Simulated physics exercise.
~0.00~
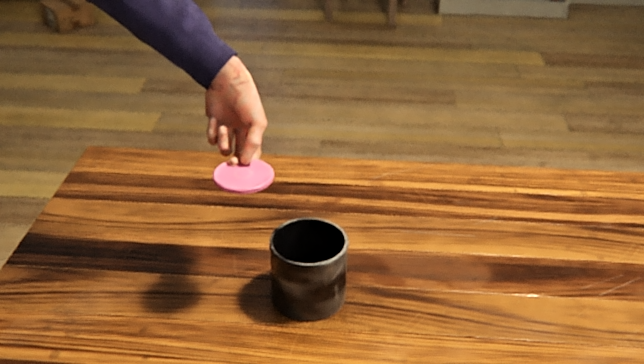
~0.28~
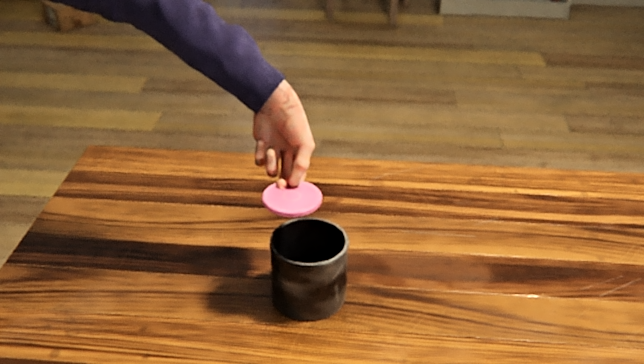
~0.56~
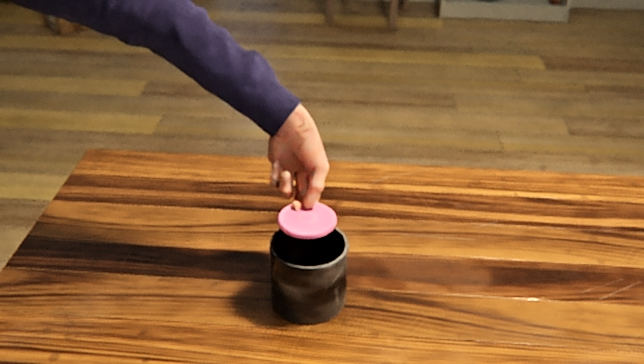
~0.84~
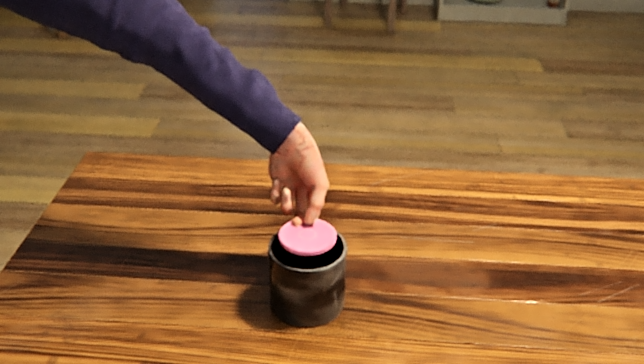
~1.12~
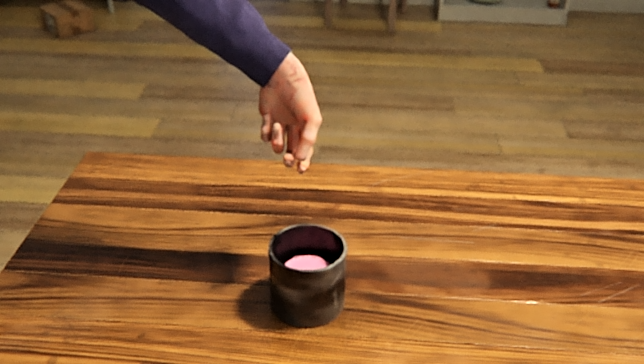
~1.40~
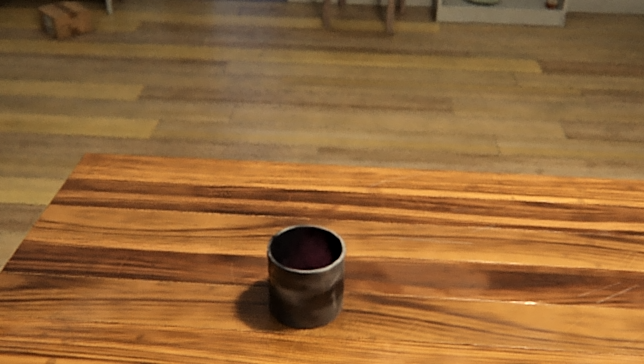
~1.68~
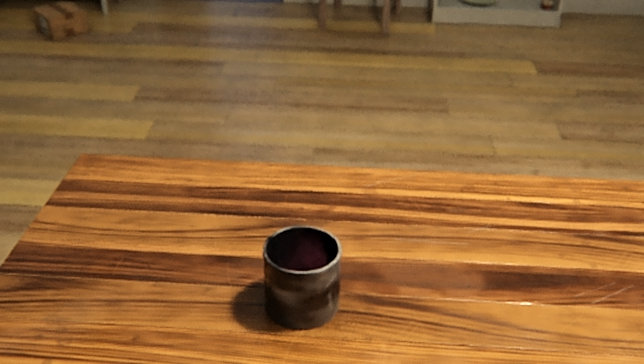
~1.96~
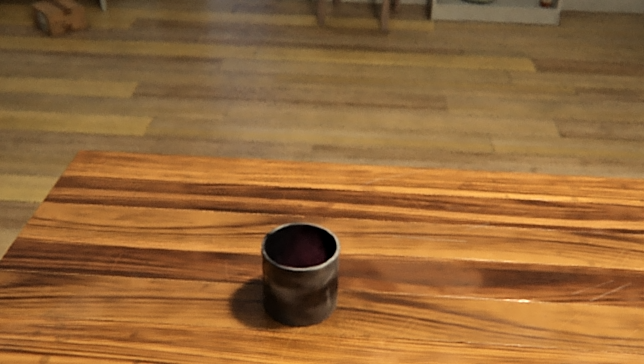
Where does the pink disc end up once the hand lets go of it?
It ends up inside the dark cup, having slipped down past the rim instead of resting on top.
